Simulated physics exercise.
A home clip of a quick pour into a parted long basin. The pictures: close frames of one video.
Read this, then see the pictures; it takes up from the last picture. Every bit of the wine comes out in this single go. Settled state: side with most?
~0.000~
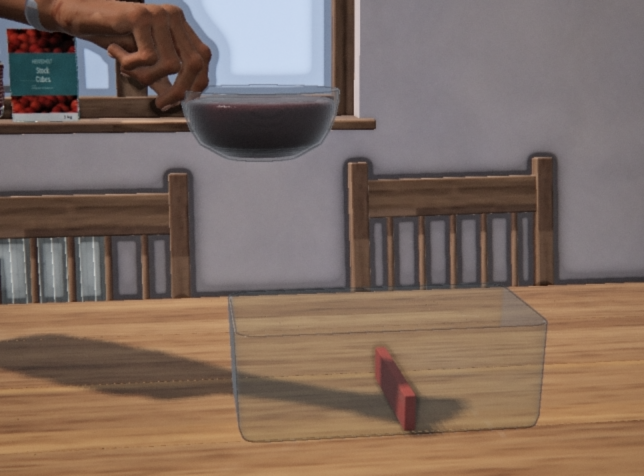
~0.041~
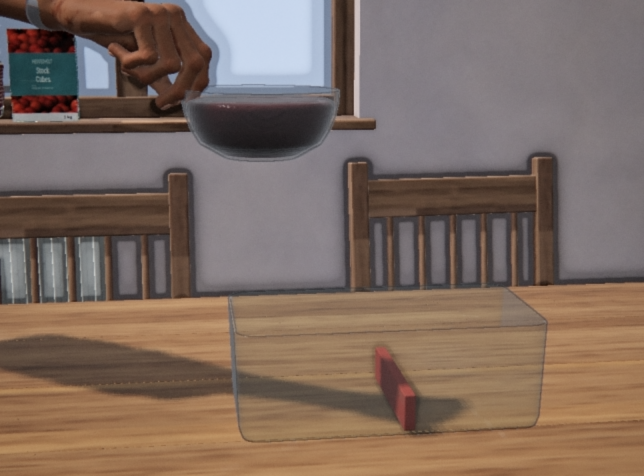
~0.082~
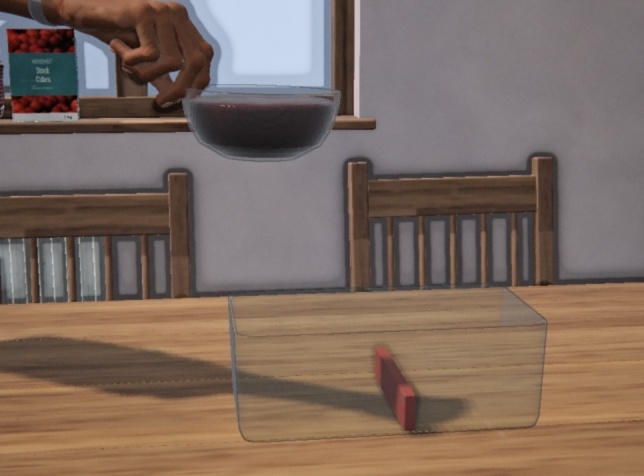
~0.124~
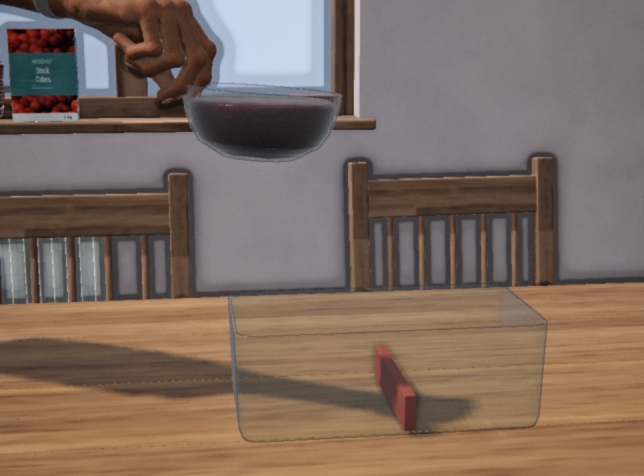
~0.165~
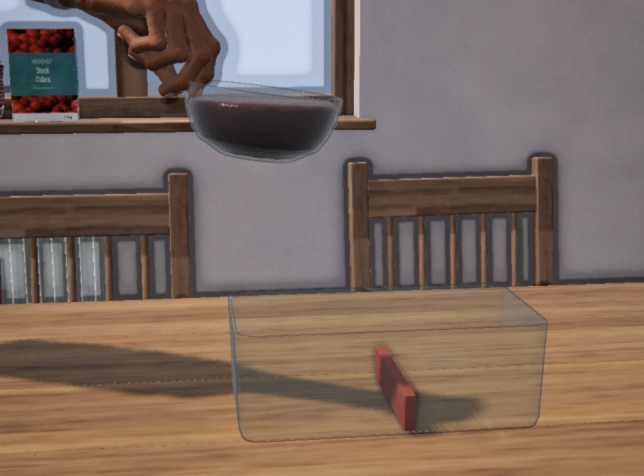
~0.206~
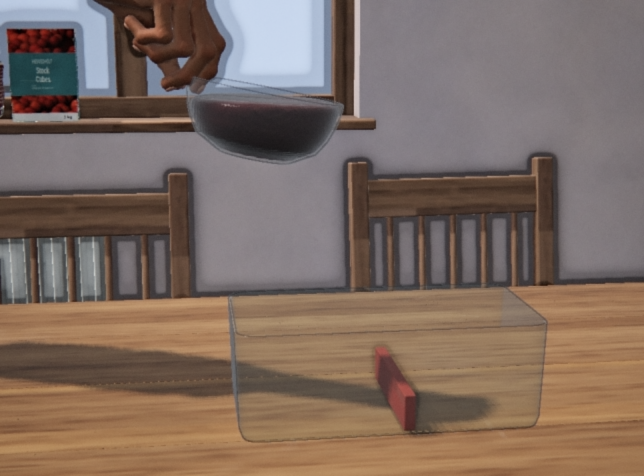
Right.
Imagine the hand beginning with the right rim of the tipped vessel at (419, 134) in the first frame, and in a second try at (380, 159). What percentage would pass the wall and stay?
About 85 per cent, then about 80 per cent.
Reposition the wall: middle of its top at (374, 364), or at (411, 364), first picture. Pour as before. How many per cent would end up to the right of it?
Case 1: 75 %; case 2: 45 %.
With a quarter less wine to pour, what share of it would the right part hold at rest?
55 %.
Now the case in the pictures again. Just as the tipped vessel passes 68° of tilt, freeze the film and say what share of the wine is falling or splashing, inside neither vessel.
That comes to near 50 percent.
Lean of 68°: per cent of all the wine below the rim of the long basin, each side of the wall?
Left 0 %, right 10 %.
By 0.58 s the tilt is 68° and 39 per cent is still to pour, 2 is left of the wall and 9 right of it.
By 0.85 s the tilt is 98° and 2 per cent is still to pour, 22 is left of the wall and 63 right of it.
By 1.14 s the tilt is 101° and 0 per cent is still to pour, 35 is left of the wall and 63 right of it.
By 1.45 s the tilt is 101° and 0 per cent is still to pour, 34 is left of the wall and 64 right of it.
At rest 34 per cent lies left of the wall, 64 right of it and 2 outside.
